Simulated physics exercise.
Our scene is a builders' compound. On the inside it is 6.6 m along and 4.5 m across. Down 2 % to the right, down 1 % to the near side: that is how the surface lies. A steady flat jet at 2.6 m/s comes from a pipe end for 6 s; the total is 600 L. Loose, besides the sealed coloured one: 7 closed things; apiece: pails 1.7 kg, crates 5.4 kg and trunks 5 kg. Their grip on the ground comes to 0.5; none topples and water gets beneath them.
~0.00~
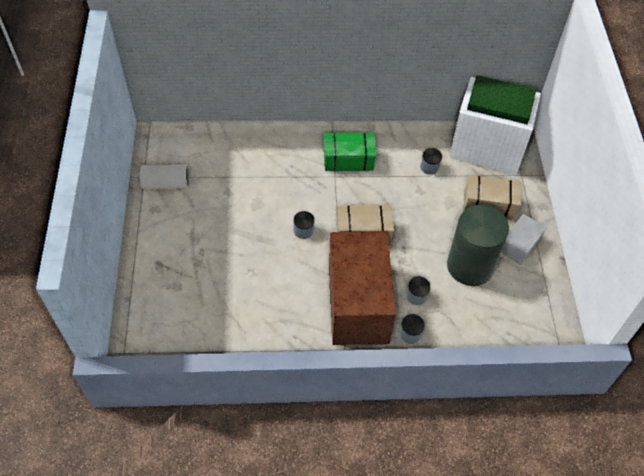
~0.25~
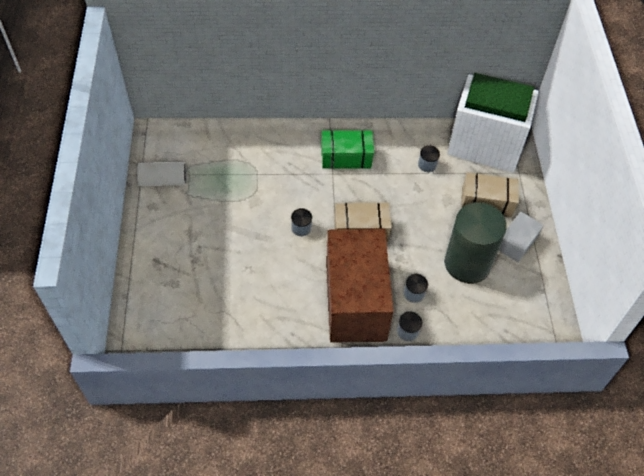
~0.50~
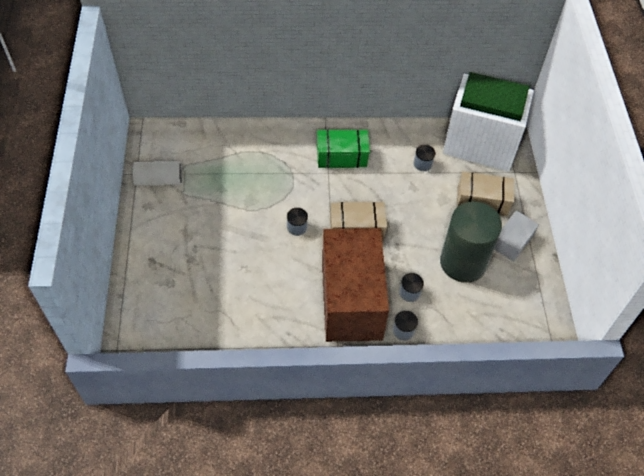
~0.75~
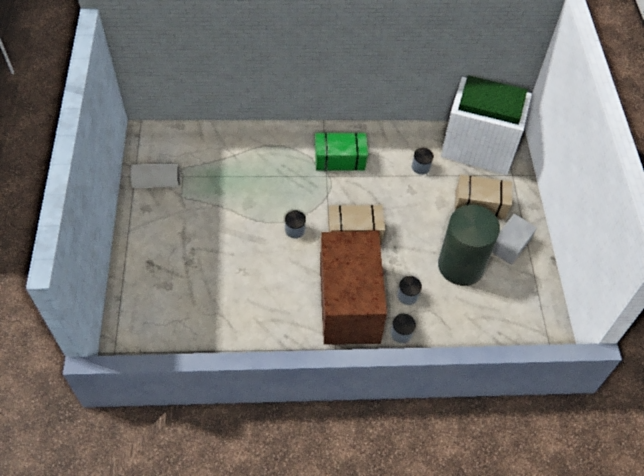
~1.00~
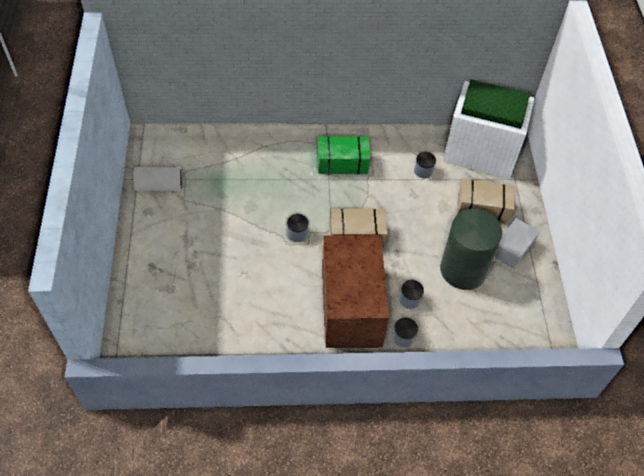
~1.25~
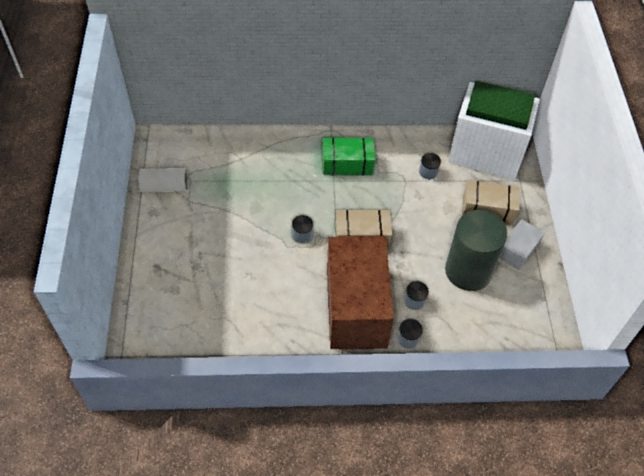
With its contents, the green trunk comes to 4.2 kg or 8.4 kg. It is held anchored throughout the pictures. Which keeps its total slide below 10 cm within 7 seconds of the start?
It will move too far regardless.
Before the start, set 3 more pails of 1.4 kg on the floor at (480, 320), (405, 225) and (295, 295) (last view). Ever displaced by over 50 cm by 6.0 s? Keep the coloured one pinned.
In that order: Stays inside the line, then crosses the line, then stays inside the line.
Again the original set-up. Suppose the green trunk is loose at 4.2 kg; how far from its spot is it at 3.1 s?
Shift: About 140 cm.
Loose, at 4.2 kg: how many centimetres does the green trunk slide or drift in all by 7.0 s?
Around 250 centimetres in total.
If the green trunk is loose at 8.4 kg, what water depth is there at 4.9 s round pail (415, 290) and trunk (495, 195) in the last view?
About 1 and 8 cm.
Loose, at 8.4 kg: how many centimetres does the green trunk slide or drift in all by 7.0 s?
I'd put it near 150 cm in all.
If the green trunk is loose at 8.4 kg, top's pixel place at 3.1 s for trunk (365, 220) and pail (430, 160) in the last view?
(399, 244) and (467, 162), roughly.
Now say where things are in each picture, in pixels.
The first frame shows the green trunk at (350, 144) rests on the ground; water covers 0.0 m2; 0 of 8 have shifted.
The second frame shows the green trunk at (347, 142) rests on the ground; water covers 0.7 m2; 0 of 8 have shifted.
The third frame shows the green trunk at (343, 141), on the bottom; 1.4 m2 under water; 0 of 8 have shifted.
The fourth frame shows the green trunk at (341, 144), on the bottom; 2.3 m2 under water; 0 of 8 have shifted.
The fifth frame shows the green trunk at (344, 148), on the bottom; water covers 3.2 m2; 0 of 8 have shifted.
The sixth frame shows the green trunk at (348, 149), on the bottom; water covers 4.1 m2; 0 of 8 have shifted.
After 1.8 s the green trunk would be 56 cm from its start with 4.2 kg and 29 cm from its start with 8.4 kg; 3 cm of water round it then.
After 3.1 s the green trunk would be 141 cm from its start with 4.2 kg and 127 cm from its start with 8.4 kg; 4 cm of water round it then.
After 4.9 s the green trunk would be 137 cm from its start with 4.2 kg and 129 cm from its start with 8.4 kg; 7 cm of water round it then.
After 7.0 s the green trunk would be 142 cm from its start with 4.2 kg and 123 cm from its start with 8.4 kg; 7 cm of water round it then.
